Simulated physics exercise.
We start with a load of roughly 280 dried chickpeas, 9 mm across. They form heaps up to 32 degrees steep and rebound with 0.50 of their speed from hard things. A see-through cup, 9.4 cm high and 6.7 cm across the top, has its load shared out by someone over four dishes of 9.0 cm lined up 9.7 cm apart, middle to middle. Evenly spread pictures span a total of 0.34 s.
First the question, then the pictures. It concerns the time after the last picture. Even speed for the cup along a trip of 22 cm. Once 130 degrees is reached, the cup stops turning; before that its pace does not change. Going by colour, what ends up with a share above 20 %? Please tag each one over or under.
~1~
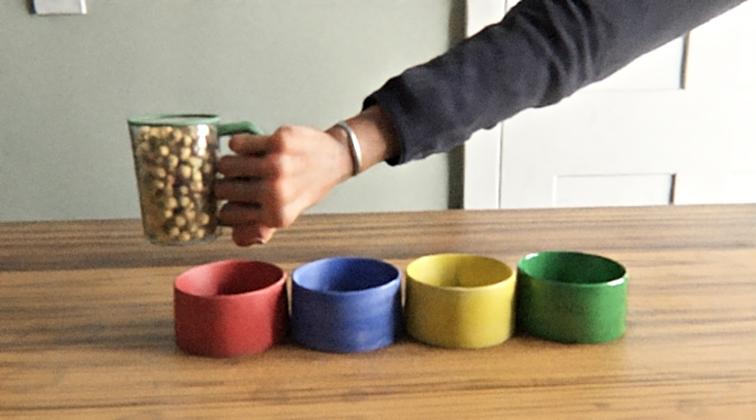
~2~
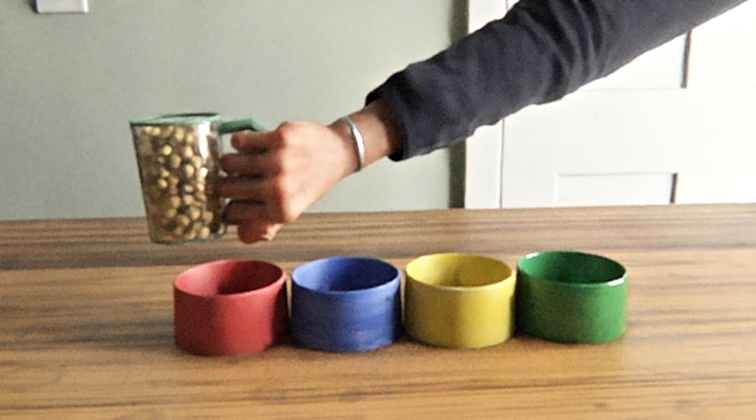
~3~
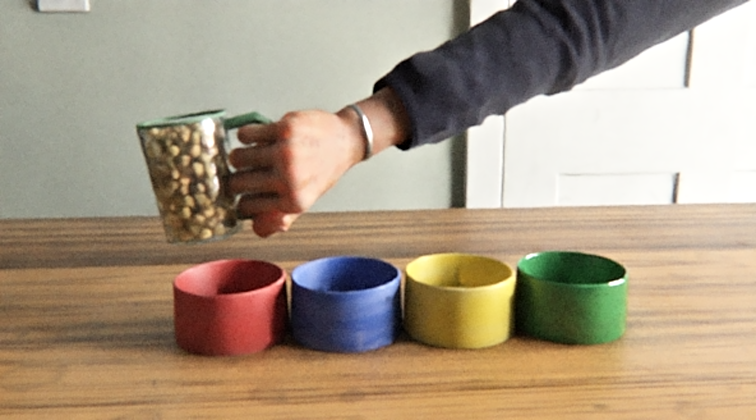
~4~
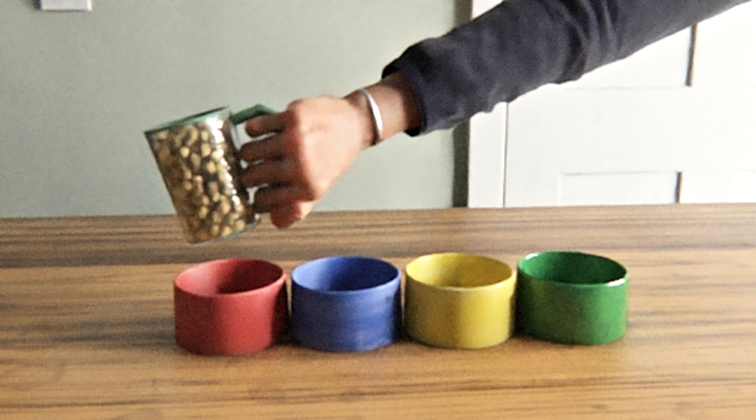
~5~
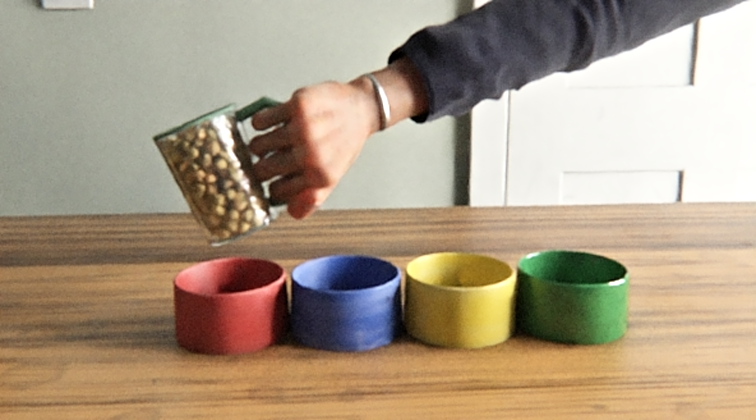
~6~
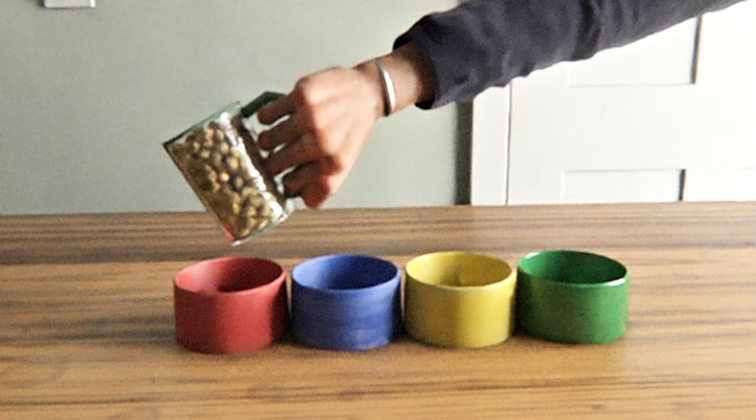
Red dish - under; blue dish - over; green dish - under; yellow dish - under; counter - under.
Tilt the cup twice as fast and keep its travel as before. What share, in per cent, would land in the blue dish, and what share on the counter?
I'd expect blue to end at 20 and the counter at 10.
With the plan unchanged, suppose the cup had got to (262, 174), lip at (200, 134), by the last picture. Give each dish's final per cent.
Kept per dish: Red = 0, blue = 80, green = 0, yellow = 10.
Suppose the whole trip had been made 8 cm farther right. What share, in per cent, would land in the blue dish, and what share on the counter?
The blue one would get 10 and the counter 0.
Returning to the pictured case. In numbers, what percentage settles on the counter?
Estimate: Around 10 %.
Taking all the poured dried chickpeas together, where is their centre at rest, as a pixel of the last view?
Resting centre estimate: Around (354, 304).
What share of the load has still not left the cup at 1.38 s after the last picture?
I'd say close to 0 per cent.
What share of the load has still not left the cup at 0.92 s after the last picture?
Somewhere near 70 per cent of the load.
Then, 0.56 s after the last picture, tilt 82 degrees; cup holds 100 %.
Then, 0.92 s after the last picture, tilt 118 degrees; cup holds 70 %, red 5 %, blue 25 %.
Then, 1.38 s after the last picture, tilt 130 degrees; cup holds 0 %, red 5 %, blue 80 %, yellow 5 %.
In the end, red 5 %, blue 80 %, green 0 %, yellow 5 %, counter 10 %.
